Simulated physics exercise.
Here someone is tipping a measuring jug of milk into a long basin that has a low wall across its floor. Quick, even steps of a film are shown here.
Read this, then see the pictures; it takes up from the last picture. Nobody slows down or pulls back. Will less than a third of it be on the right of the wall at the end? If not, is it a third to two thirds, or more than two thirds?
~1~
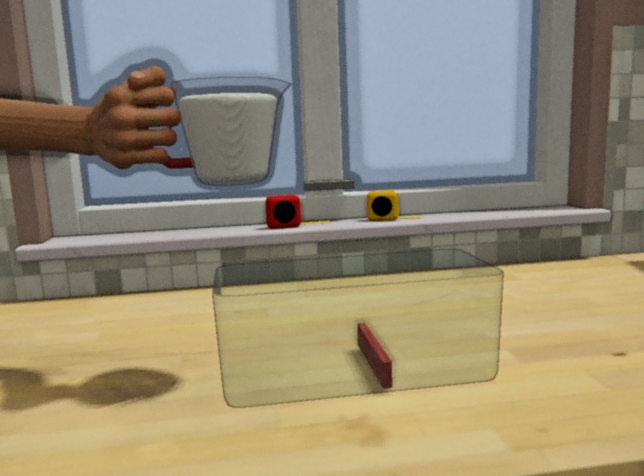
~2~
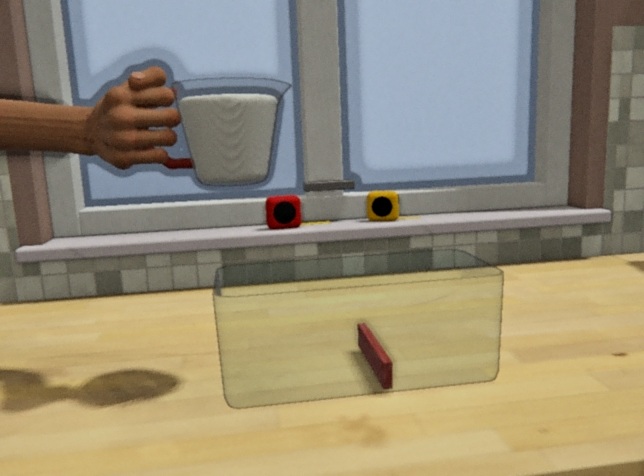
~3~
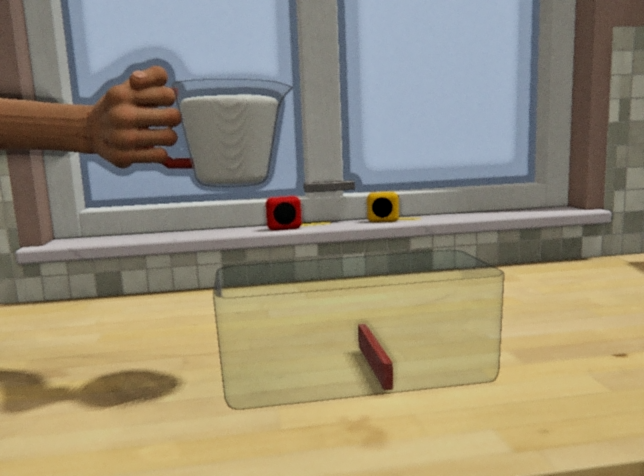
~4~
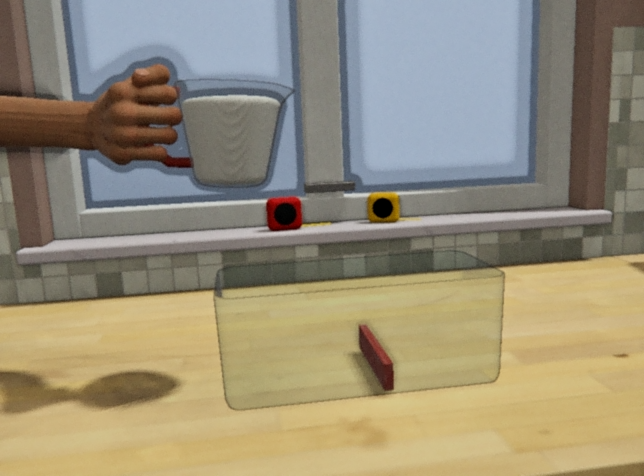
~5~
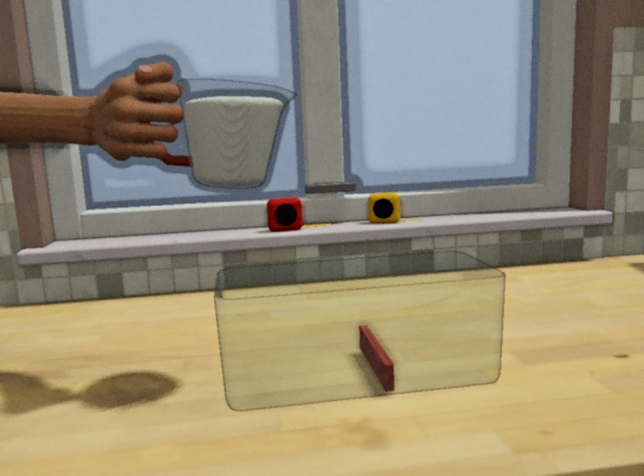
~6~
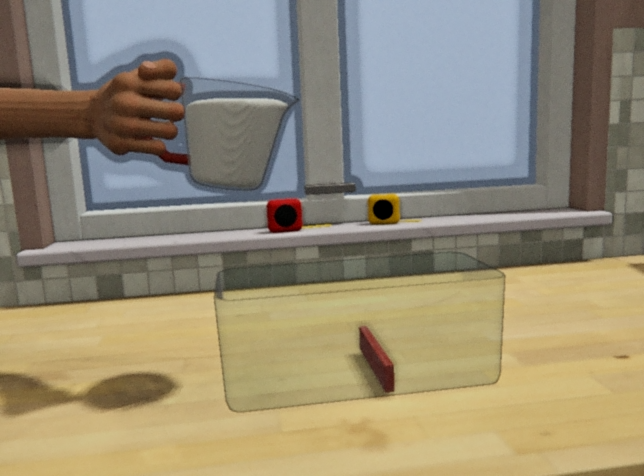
The right of the wall is going to hold one third to two thirds.
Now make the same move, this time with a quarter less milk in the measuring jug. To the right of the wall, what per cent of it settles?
It comes to near 25 per cent.
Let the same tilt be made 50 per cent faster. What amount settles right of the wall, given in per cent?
It comes to 35 per cent or so.
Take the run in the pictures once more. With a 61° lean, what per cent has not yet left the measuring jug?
Roughly 70 %.
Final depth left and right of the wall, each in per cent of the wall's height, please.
It settles around 40 on the left side and around 50 on the right side.
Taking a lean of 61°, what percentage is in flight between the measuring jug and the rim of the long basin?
20 %.
A moment on, the measuring jug is tipped part way and 71 per cent is still to pour, 4 is left of the wall and 5 right of it.
Next, the measuring jug is tipped on its side and 12 per cent is still to pour, 30 is left of the wall and 42 right of it.
Then the measuring jug is tipped right over and 0 per cent is still to pour, 54 is left of the wall and 45 right of it.
Later the measuring jug is tipped right over and 0 per cent is still to pour, 54 is left of the wall and 45 right of it.
Finally, 54 per cent lies left of the wall, 45 right of it and 1 outside.
